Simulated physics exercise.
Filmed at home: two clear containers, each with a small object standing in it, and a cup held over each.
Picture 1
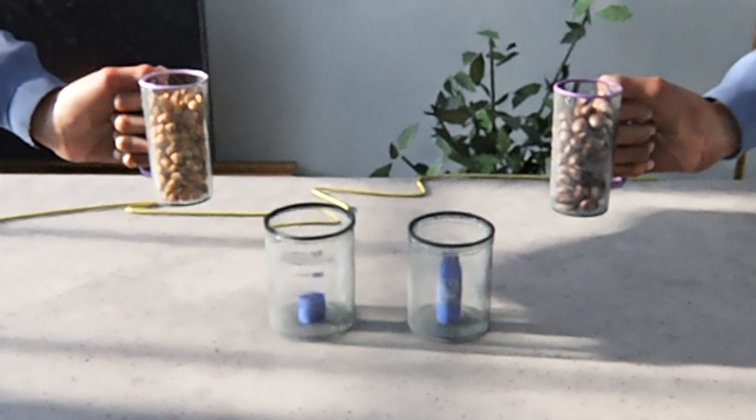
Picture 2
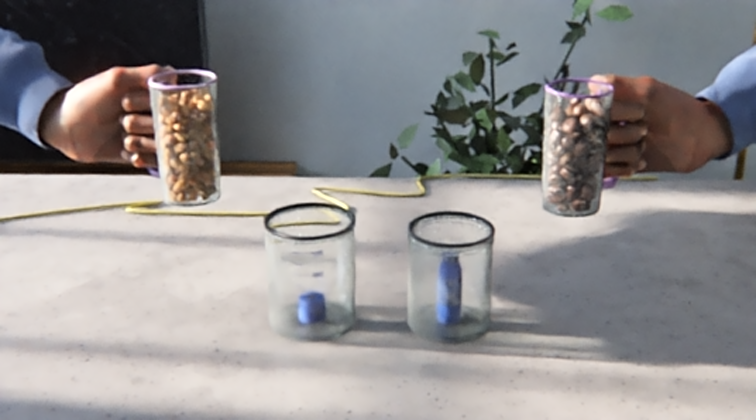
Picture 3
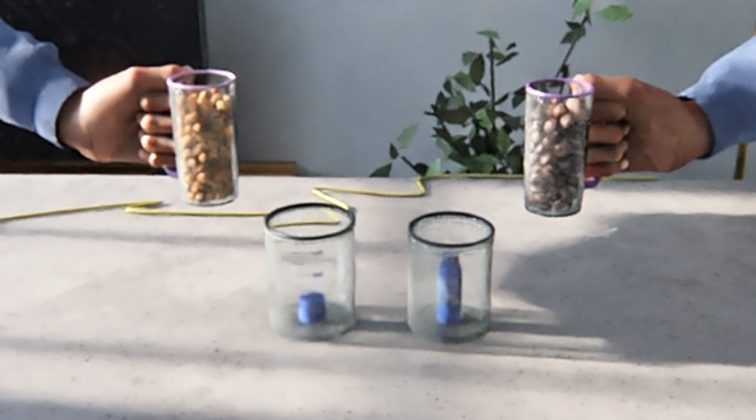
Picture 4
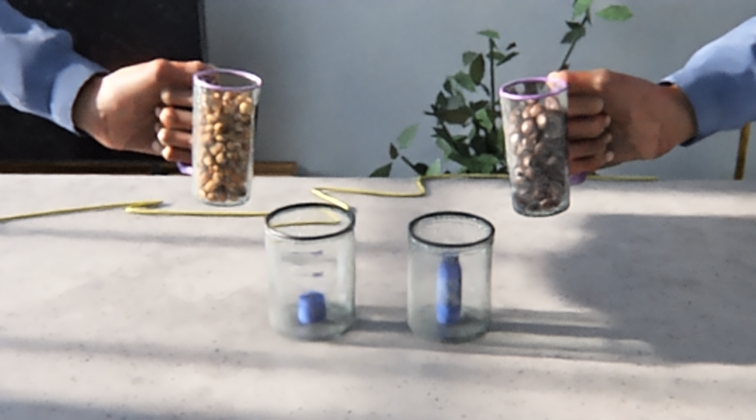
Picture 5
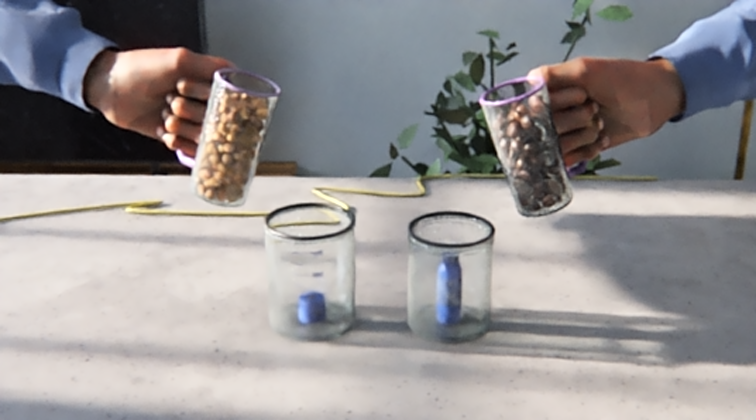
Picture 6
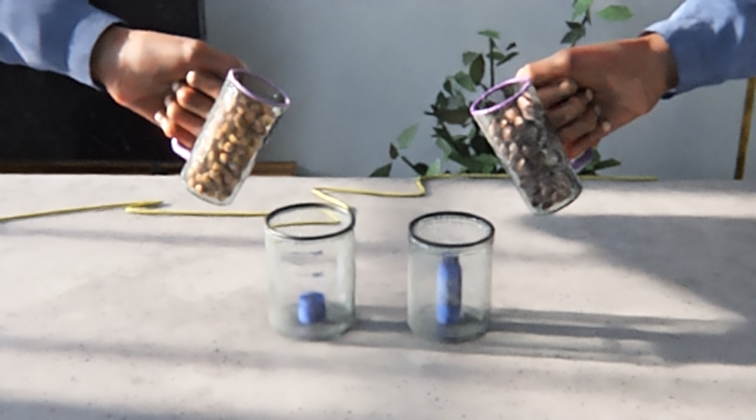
In the video, two hands hold clear cups nearly full of small roasted chickpeas and dark pieces, move them inward above two glass containers with blue objects inside, and gradually tilt both cups toward each other.
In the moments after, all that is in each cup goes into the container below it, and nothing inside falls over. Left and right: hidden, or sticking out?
One by one: Left: Most likely it's totally obscured afterwards; right: Most likely it's jutting above the heap afterwards.
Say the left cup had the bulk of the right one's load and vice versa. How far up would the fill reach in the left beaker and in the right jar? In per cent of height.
45 % and 55 %.
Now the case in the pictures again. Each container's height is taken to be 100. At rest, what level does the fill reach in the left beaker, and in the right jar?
Left 45 %, right 55 %.
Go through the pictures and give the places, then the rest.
The first frame shows small roll in the left beaker near (312, 306), a quarter of its height or less; left cup near (179, 139), nearly full of roasted chickpeas; small bottle in the right jar near (450, 285), reaching well over half way up; right cup near (584, 149), nearly full of flat chocolate drops.
The second frame shows left cup near (188, 139), upright; right cup near (575, 149), upright.
The third frame shows left cup near (206, 139), upright; right cup near (556, 148), upright.
The fourth frame shows left cup near (225, 139), tipped 7°; right cup near (538, 148), tipped 7°.
The fifth frame shows left cup near (233, 139), tipped 18°; right cup near (529, 148), tipped 18°.
The sixth frame shows small roll in the left beaker near (312, 306); left cup near (233, 139), tipped 29°; small bottle in the right jar near (450, 285); right cup near (529, 148), tipped 29°.
Then, 0.63 s on from there, left beaker empty, all of its cupful still in the cup; right jar empty, all of its cupful still in the cup.
Then, 1.18 s on from there, left beaker nearly empty, the bulk of its cupful still in the cup; right jar nearly empty, the bulk of its cupful still in the cup.
Then, 1.66 s on from there, left beaker a third full, none of its cupful still in the cup; right jar half full, none of its cupful still in the cup.
In the end, left beaker half full (surface near (311, 274)), nothing beside it; right jar half full (surface near (450, 271)), nothing beside it; the left thing is covered; the right thing is still showing.
